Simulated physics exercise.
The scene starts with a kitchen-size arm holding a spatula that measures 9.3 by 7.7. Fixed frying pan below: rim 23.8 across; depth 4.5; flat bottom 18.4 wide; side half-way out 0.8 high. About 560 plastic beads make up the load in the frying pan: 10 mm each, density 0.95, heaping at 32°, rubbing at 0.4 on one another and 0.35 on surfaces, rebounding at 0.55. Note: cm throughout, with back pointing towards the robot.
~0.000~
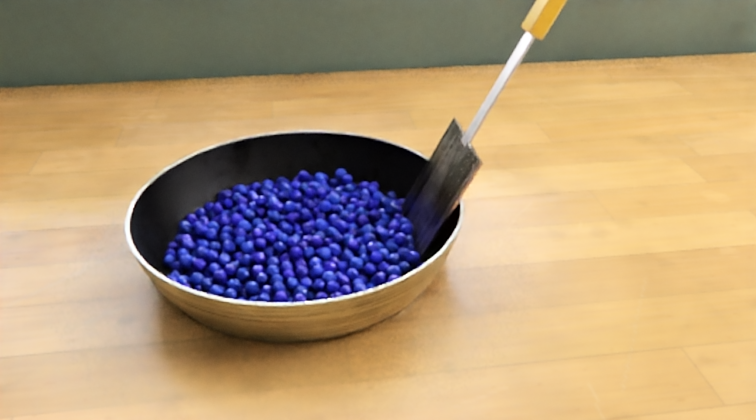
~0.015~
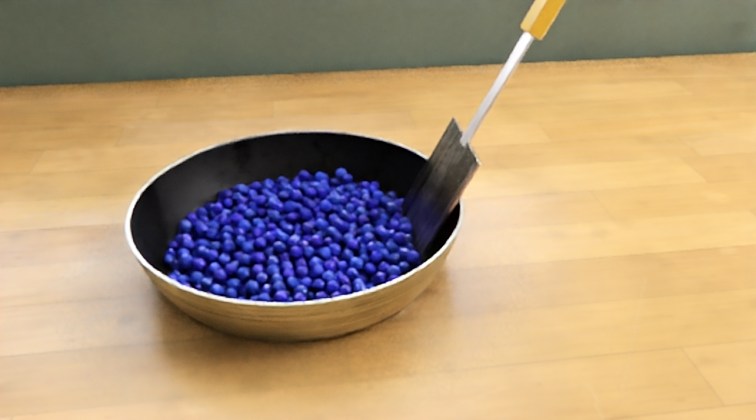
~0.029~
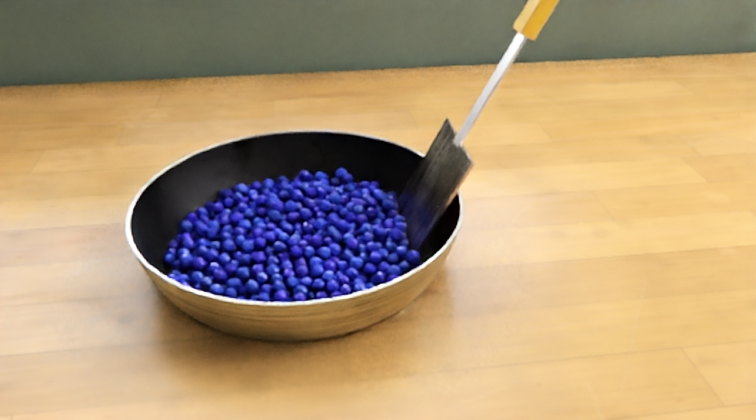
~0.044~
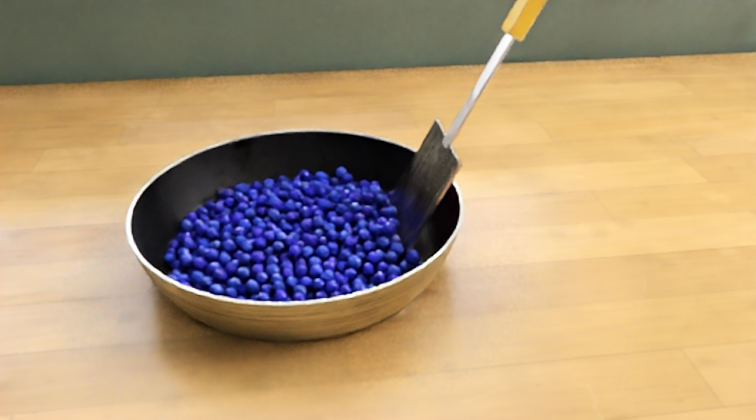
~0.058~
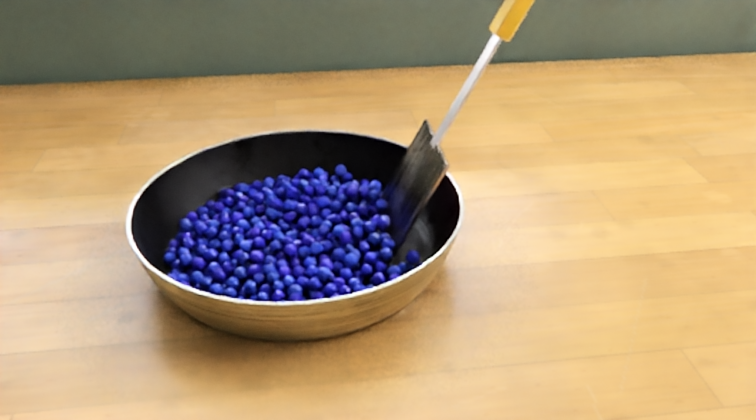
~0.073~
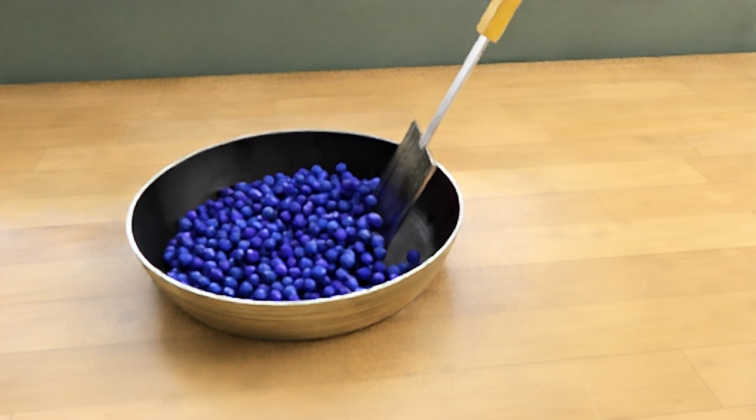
A heap of shiny blue beads sat in a dark frying pan on a wooden surface while a yellow-handled spatula slid left from the right side, pushing the nearest ones inward and baring some pan.
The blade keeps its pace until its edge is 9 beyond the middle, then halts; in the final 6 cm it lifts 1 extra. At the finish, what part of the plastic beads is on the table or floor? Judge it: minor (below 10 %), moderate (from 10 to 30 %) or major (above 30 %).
My judgement: Moderate.
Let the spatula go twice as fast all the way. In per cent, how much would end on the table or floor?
Around 25 per cent would finish on the table or floor.
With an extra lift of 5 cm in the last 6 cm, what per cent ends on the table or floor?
About 5 per cent.
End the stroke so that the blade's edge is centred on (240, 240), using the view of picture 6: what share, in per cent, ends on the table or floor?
Approximately 0 per cent, I reckon.
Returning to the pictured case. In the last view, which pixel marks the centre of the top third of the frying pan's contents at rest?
It is centred near (198, 233) in the last view.
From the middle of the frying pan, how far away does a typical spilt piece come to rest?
Distance, approx.: 20 cm.
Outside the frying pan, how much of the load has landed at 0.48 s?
It comes to some 10 in a hundred.
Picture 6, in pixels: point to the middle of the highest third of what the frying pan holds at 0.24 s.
It is centred at roughly (208, 226).
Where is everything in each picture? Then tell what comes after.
The first picture shows the spatula top edge at (468, 139), sloping 63°; upper third of the load around (309, 230), from x 170 to 420, top at y 175; 563 in the frying pan.
The second picture shows the spatula top edge at (467, 139), sloping 63°; upper third of the load around (308, 230), from x 170 to 420, top at y 175.
The third picture shows the spatula top edge at (460, 139), sloping 63°; upper third of the load around (312, 229), from x 170 to 420, top at y 175.
The fourth picture shows the spatula top edge at (449, 140), sloping 63°; upper third of the load around (318, 229), from x 170 to 420, top at y 175.
The fifth picture shows the spatula top edge at (437, 141), sloping 63°; upper third of the load around (318, 226), from x 170 to 420, top at y 170.
The sixth picture shows the spatula top edge at (425, 141), sloping 63°; upper third of the load around (311, 226), from x 170 to 420, top at y 170; 563 in the frying pan.
After 0.16 s, sloping 63°, highest piece 5 above the table; 563 in the frying pan.
After 0.24 s, sloping 63°, highest piece 5 above the table; 563 in the frying pan.
After 0.48 s, sloping 63°, highest piece 10 above the table; 482 in the frying pan, 63 on the table or floor, 18 on the blade or in flight.
After 1.53 s, sloping 63°, highest piece 4 above the table; 480 in the frying pan, 83 on the table or floor.
In the end, 480 in the frying pan, 83 on the table or floor. That is 15 % on the table or floor.
